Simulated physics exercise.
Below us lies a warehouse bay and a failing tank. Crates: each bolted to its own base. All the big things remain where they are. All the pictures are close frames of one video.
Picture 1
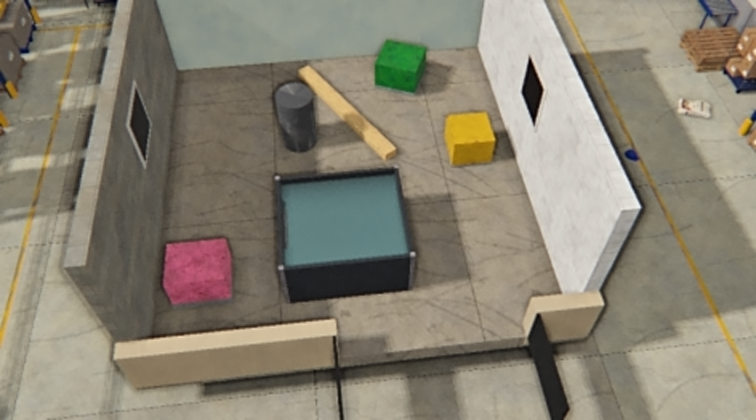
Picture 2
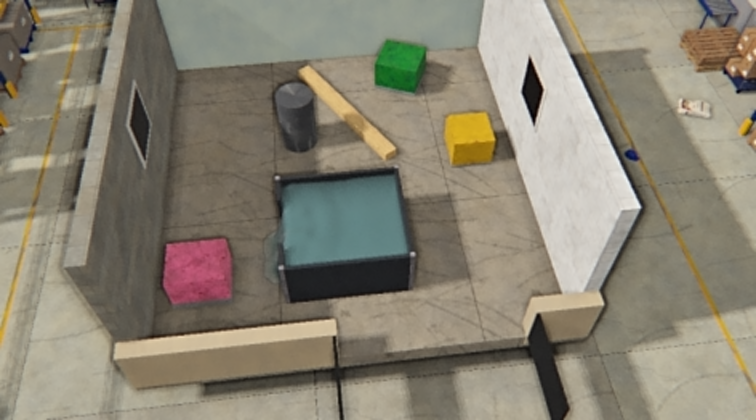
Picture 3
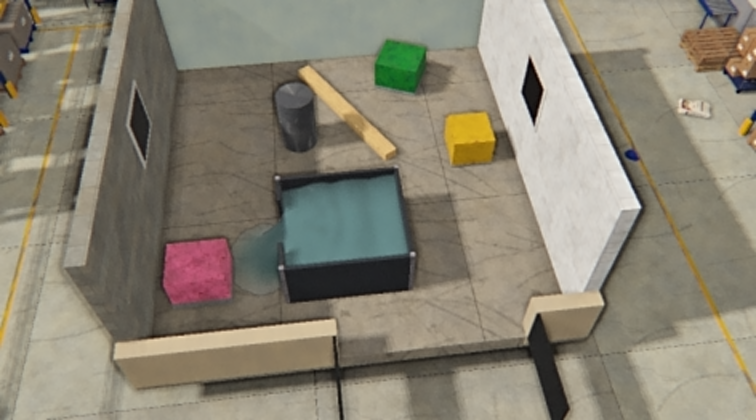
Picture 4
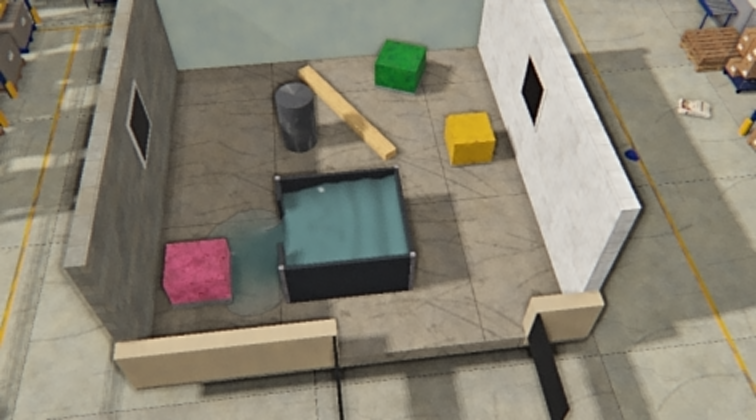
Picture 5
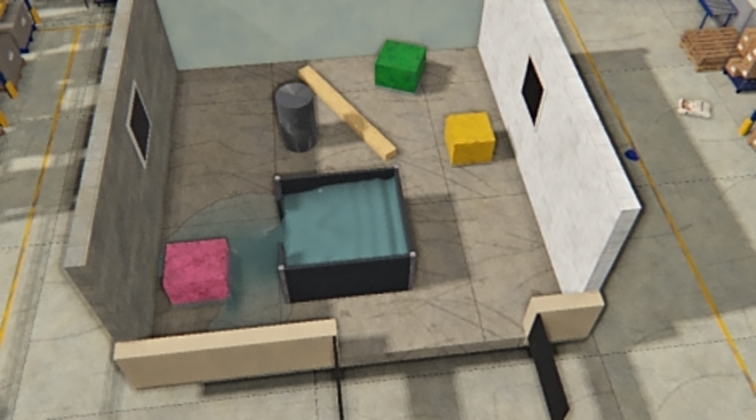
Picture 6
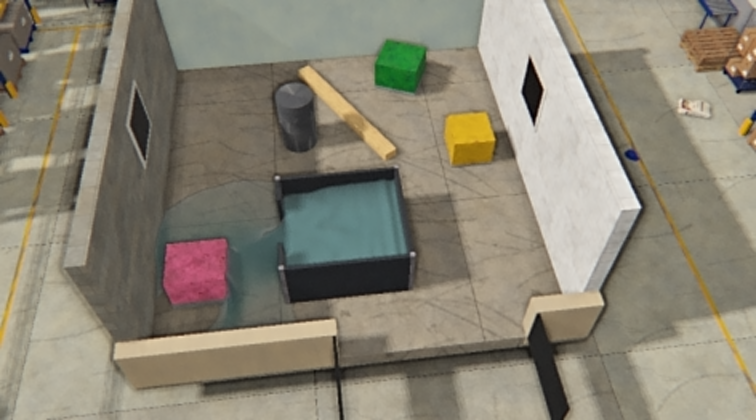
A dark-sided open tank of teal water stands near the middle of a walled warehouse bay, seen from a fixed, high angle looking down. A pink block sits to its left, a dark cylinder and a wooden beam lie behind, and green and yellow blocks rest toward the back and right. Water pours from the tank's left side, reaches the pink block and spreads around it across the floor, while the tank's level drops.
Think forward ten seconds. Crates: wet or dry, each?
In the end most likely the green crate gets water on it. Most likely the pink crate gets water on it. Most likely the yellow crate gets water on it.
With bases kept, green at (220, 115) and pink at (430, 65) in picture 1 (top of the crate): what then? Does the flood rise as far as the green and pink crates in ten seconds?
I'd bet the green one is inundated and the pink one stays clear.
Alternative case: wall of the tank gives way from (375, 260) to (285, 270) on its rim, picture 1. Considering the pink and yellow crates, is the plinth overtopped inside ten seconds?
The pink crate is flooded, the yellow crate is left dry.
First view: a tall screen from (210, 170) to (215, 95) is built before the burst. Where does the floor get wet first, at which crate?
My answer: The crate marked pink.
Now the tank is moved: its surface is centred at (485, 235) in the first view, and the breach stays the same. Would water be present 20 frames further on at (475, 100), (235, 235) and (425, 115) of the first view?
The first spot is not reached, the second inundated, and the third not reached.
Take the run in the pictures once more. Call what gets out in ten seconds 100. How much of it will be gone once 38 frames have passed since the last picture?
I'd estimate close to 50 per cent.
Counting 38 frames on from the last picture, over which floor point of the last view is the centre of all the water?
Around pixel (300, 197) of the last picture.
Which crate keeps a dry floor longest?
My answer is the crate marked yellow.
A moment on, water covers 20 % of the floor; the green crate not reached, the pink crate water round its plinth, the yellow crate not reached.
Next, water covers 35 % of the floor; the green crate not reached, the pink crate water round its plinth, the yellow crate not reached.
Then, water covers 50 % of the floor; the green crate not reached, the pink crate water round its plinth, the yellow crate not reached.
Later, water covers 75 % of the floor; the green crate water round its plinth, the pink crate water round its plinth, the yellow crate water round its plinth.
In the end, water covers 95 % of the floor; the green crate was topped, the pink crate was topped, the yellow crate was topped.
